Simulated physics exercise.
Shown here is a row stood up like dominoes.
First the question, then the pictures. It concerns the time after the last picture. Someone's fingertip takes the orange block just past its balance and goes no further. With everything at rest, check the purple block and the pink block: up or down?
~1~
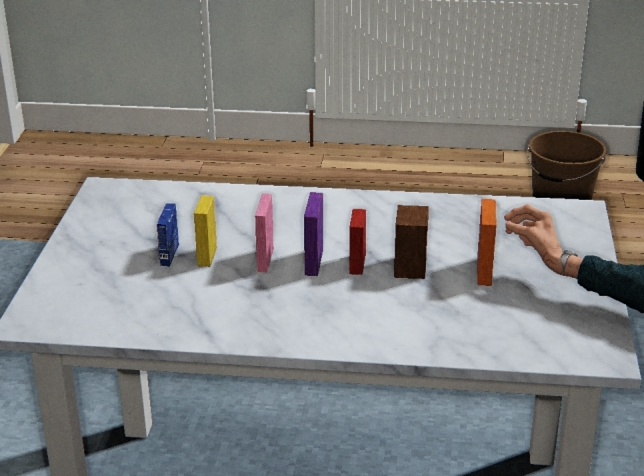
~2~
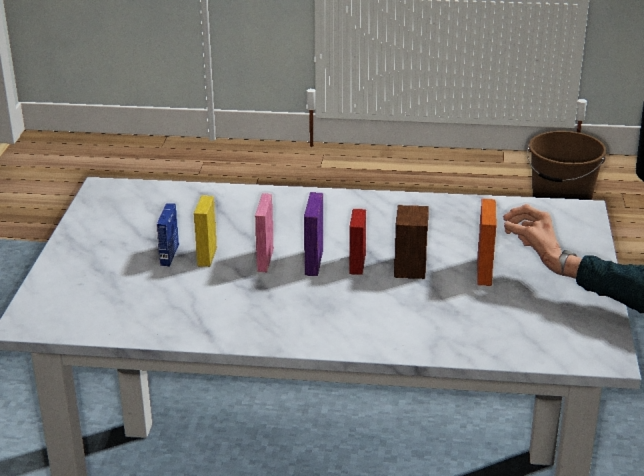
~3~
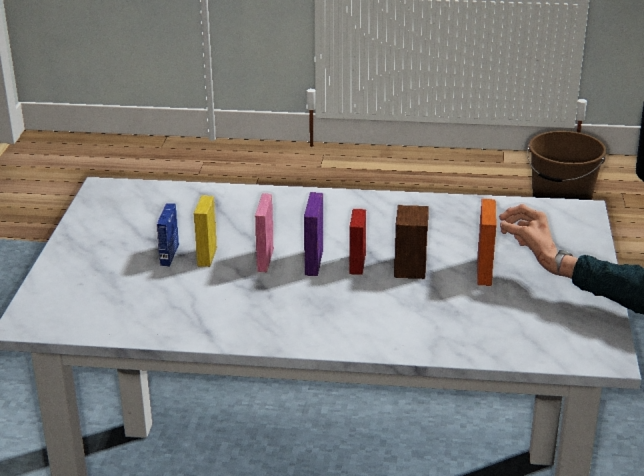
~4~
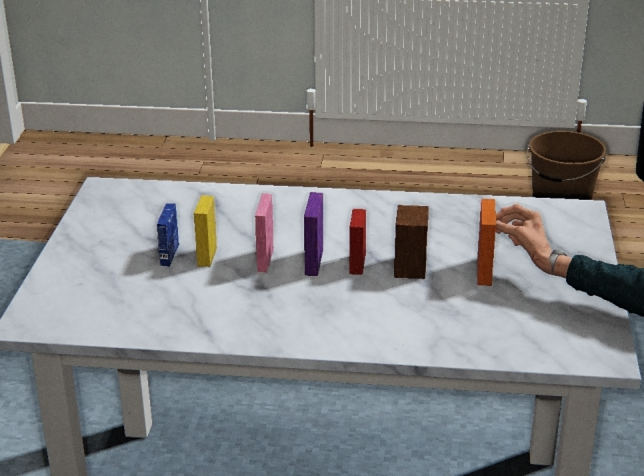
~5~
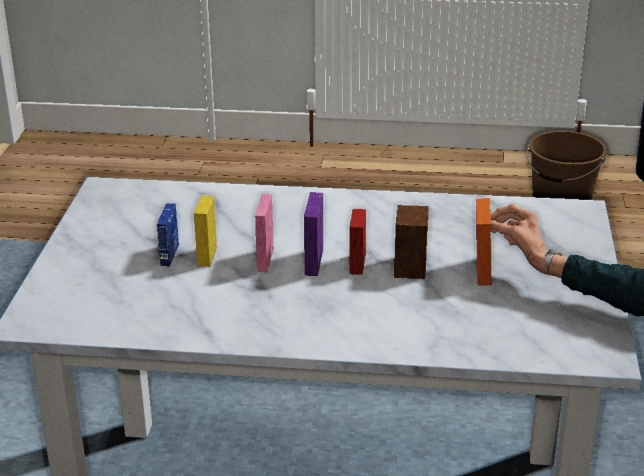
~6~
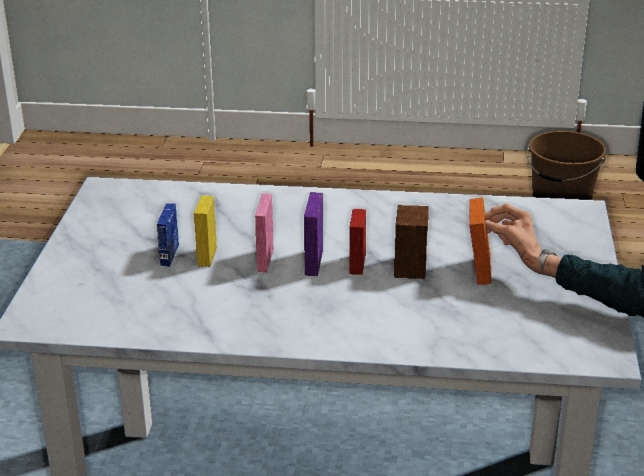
The purple block is up. The pink block is up.
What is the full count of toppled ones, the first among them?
1.
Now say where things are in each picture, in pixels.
In the first picture, purple block (314, 234); pink block (265, 233).
In the second picture, yellow block (206, 231); red board (358, 242).
In the third picture, brown block (411, 242); yellow block (206, 231).
In the fourth picture, red board (358, 242); brown block (411, 242).
In the fifth picture, orange block 5° over; yellow block (206, 231); red board (358, 242).
In the sixth picture, orange block 10° over; purple block (314, 234); pink block (265, 233).
Then, 0.30 s on from there, orange block 49° over.
Then, 0.50 s on from there, orange block 90° over.
Then, 1.90 s on from there, purple block resting near (314, 234); pink block resting near (265, 233).
In the end, all 5 unmoved. At the end, from the last picture's camera, purple block near (314, 234), pink block near (265, 233).
